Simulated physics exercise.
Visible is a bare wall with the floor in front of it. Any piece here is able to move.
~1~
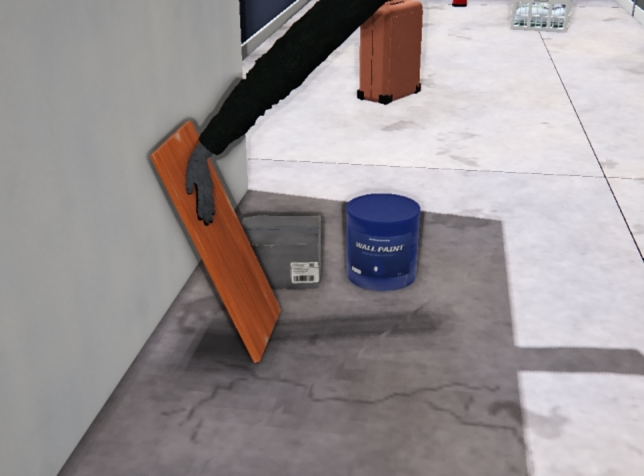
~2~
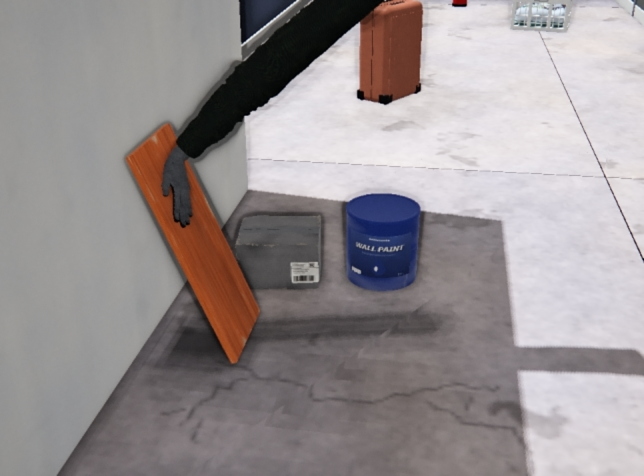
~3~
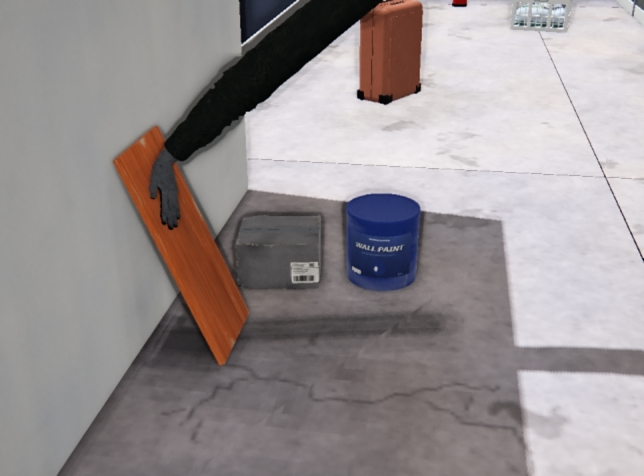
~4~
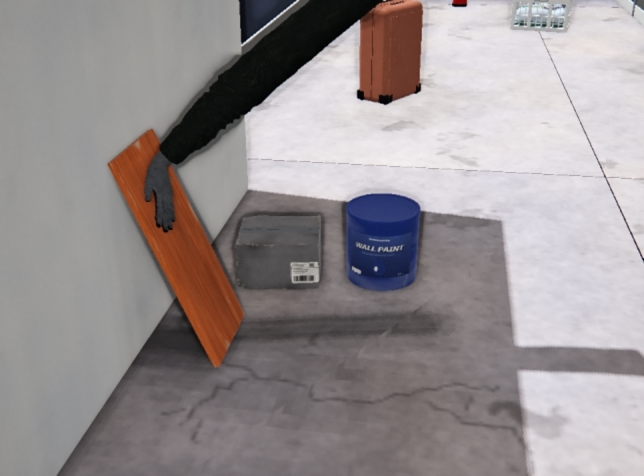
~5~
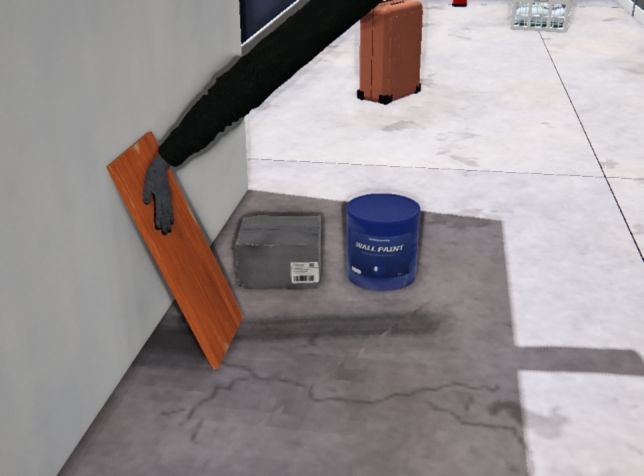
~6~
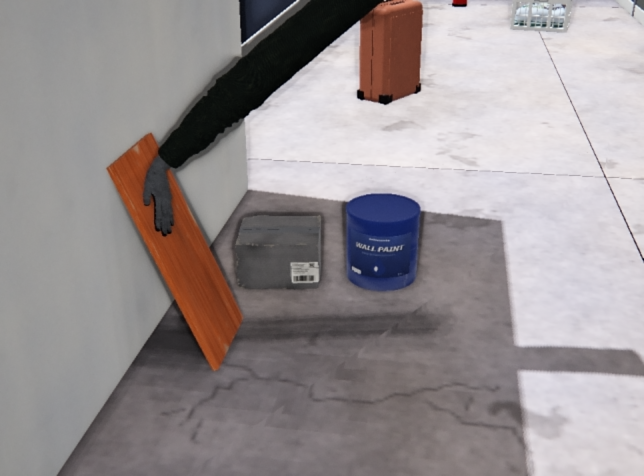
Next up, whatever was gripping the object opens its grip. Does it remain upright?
Unmoved.
Then, 0.20 s later than the last frame, all is still.
Then, 0.60 s later than the last frame, orange board resting near (182, 251).
When it is over, all 3 as before. End places, in pixels of the last picture, orange board near (182, 251). The board stays up.
